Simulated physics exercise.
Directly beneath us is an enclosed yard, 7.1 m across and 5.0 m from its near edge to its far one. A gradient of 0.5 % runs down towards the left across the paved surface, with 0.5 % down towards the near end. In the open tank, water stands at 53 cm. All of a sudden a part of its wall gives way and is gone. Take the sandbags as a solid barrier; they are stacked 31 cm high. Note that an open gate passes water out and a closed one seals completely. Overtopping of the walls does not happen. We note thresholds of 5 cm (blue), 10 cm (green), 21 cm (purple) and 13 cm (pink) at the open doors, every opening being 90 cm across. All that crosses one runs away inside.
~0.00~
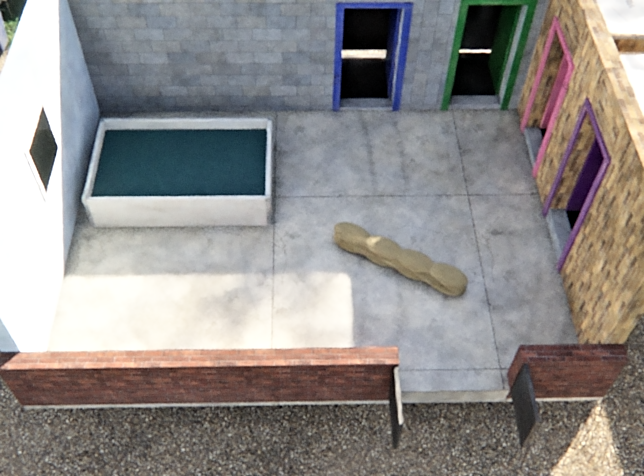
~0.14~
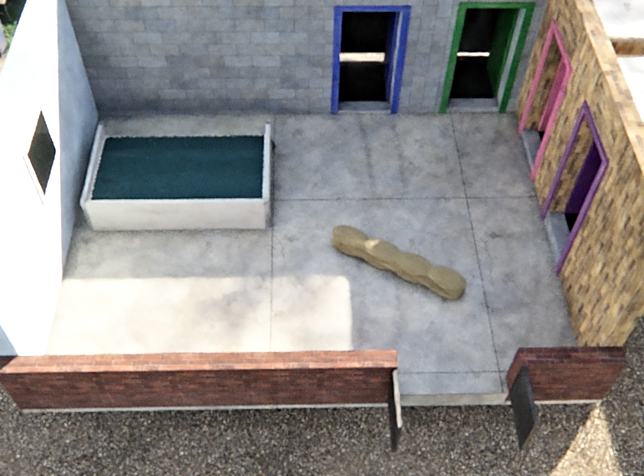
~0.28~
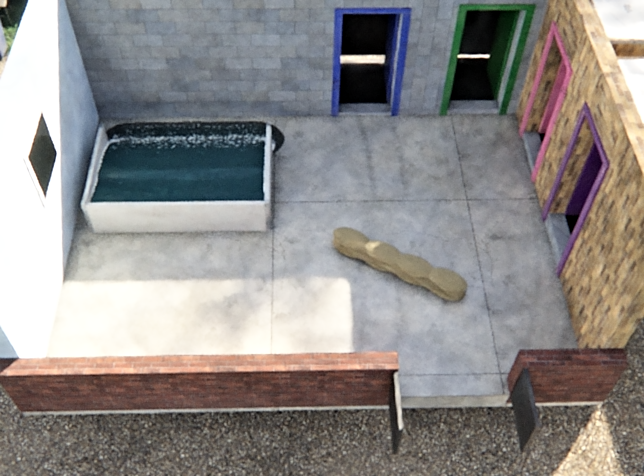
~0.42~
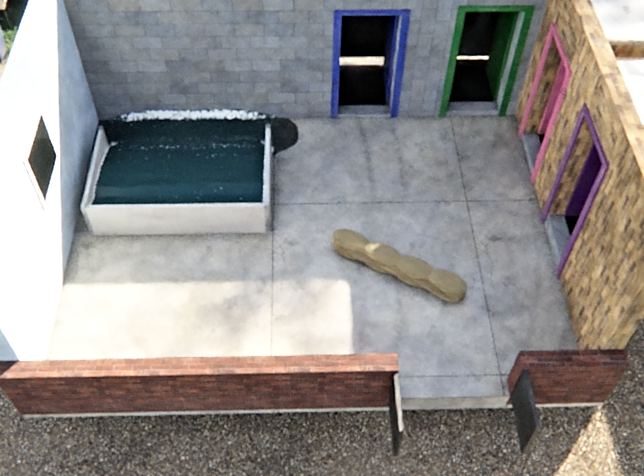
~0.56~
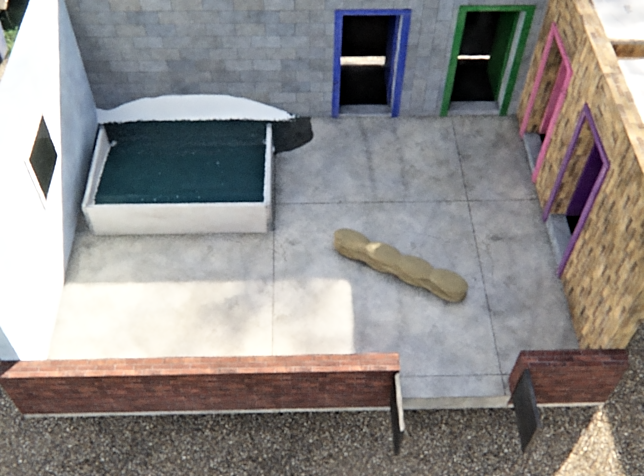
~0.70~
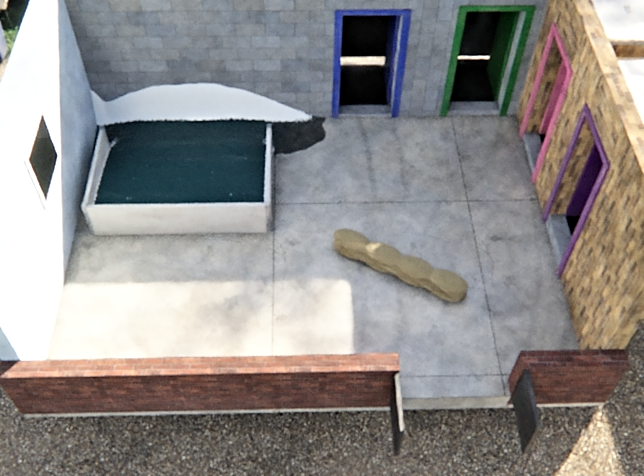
Water pours over the tank's far side, foaming white, and spreads darkly across the paving behind it.
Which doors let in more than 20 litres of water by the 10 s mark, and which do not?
By then, the blue door does not, the green door does not, the purple door does not, the pink door does not.
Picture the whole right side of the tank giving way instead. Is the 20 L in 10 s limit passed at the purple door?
Note: Purple door, short of the mark.
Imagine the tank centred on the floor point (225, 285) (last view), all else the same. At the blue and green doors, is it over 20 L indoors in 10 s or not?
Blue gets more than that, green gets no more than that.
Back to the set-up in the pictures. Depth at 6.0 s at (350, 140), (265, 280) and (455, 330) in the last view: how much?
In that order: 5, 1 and 2 cm.
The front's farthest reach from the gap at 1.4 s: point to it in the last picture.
Near (398, 121).
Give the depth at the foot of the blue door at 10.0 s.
Close to 3.5 cm of depth.
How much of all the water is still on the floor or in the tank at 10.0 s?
Close to 94 in a hundred remains.
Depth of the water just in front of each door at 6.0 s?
Depth readings (cm): Blue = 5; green = 8; purple = 6; pink = 8.
After 1.4 s water covers 10 % of the floor and is deepest (48 cm) near (100, 125); blue door 5 cm at the sill, 0 L in, green door not reached, purple door not reached, pink door not reached.
After 2.2 s water covers 30 % of the floor and is deepest (36 cm) near (100, 125); blue door 7 cm at the sill, 0 L in, green door 3 cm at the sill, 0 L in, purple door not reached, pink door not reached.
After 3.5 s water covers 50 % of the floor and is deepest (19 cm) near (44, 376); blue door 6 cm at the sill, 4 L in, green door 3 cm at the sill, 0 L in, purple door 10 cm at the sill, 0 L in, pink door 15 cm at the sill, 3 L in.
After 6.0 s water covers 75 % of the floor and is deepest (22 cm) near (98, 133); blue door 5 cm at the sill, 5 L in, green door 8 cm at the sill, 0 L in, purple door 6 cm at the sill, 0 L in, pink door 8 cm at the sill, 5 L in.
After 10.0 s water covers 90 % of the floor and is deepest (16 cm) near (96, 140); blue door 3 cm at the sill, 5 L in, green door 6 cm at the sill, 0 L in, purple door 3 cm at the sill, 0 L in, pink door 4 cm at the sill, 6 L in.
